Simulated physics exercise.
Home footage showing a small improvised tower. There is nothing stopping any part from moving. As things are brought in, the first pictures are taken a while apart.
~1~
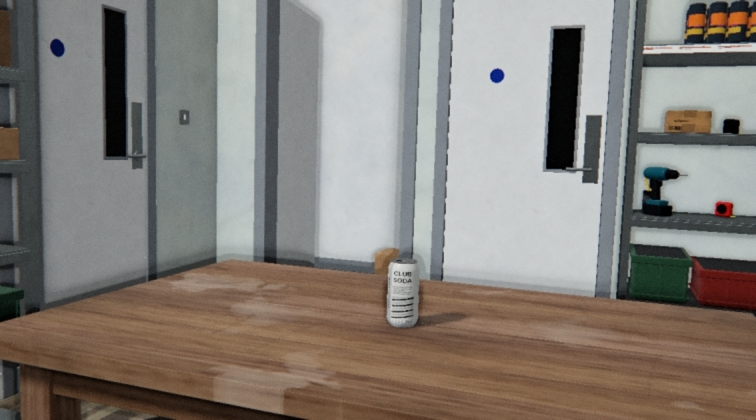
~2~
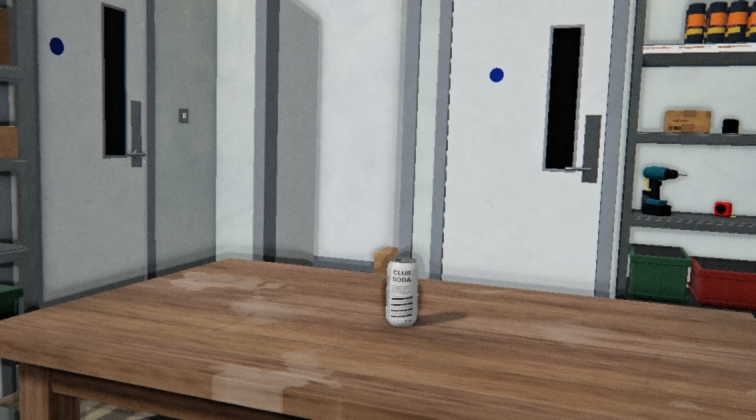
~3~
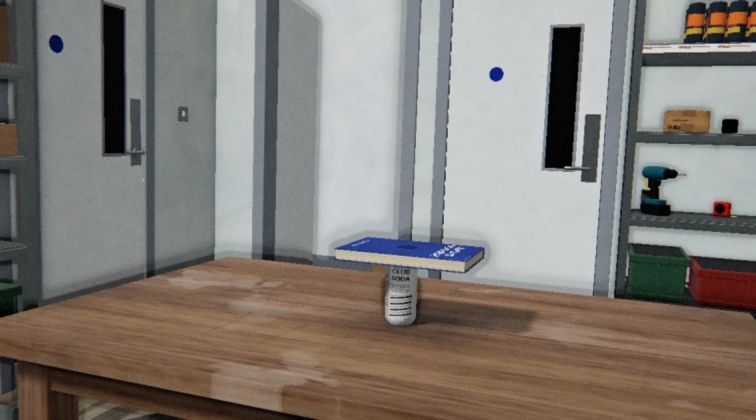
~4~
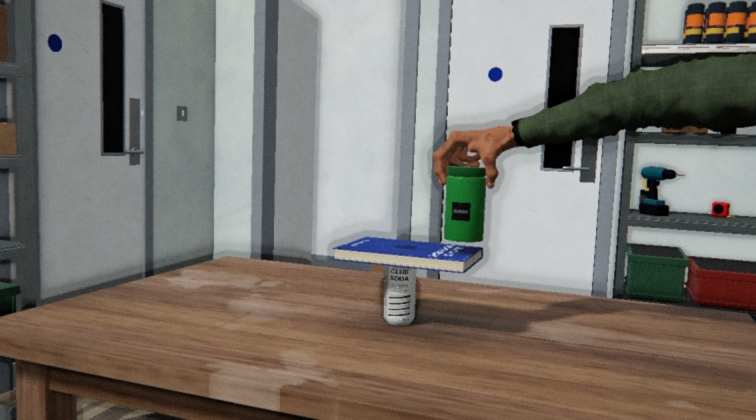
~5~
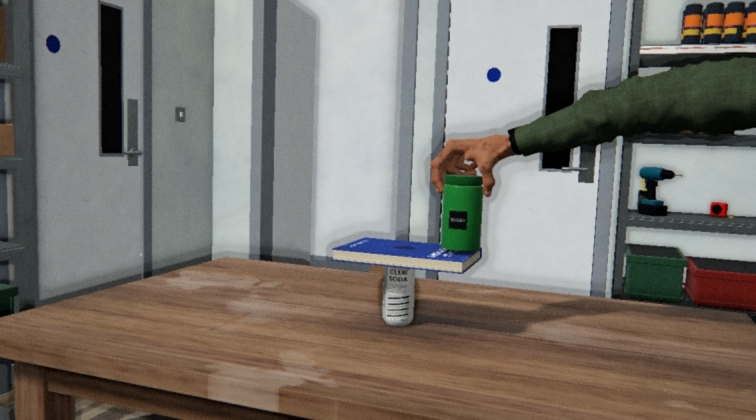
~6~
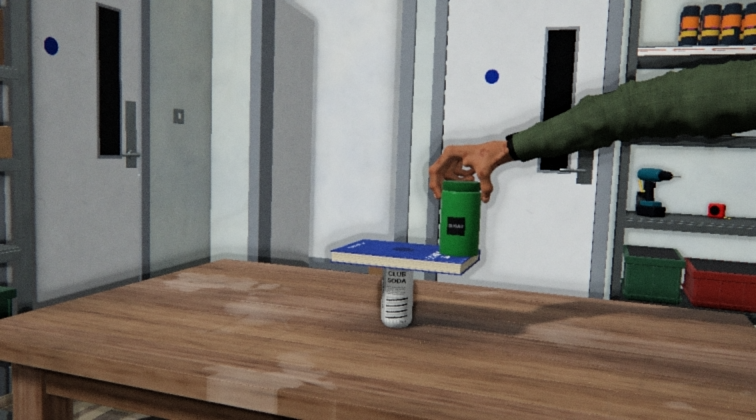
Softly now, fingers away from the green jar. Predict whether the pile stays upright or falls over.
Prediction: It falls over.
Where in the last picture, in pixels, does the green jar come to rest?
It finishes at about (546, 323).
Then, 0.40 s later than the last frame, green jar now fallen; blue book tilted by 69°.
Then, 0.90 s later than the last frame, blue book now fallen; white can tilted by 59°.
When it is over, fallen, white can, green jar and blue book. End places, in pixels of the last picture, green jar near (546, 323). The stack comes apart.
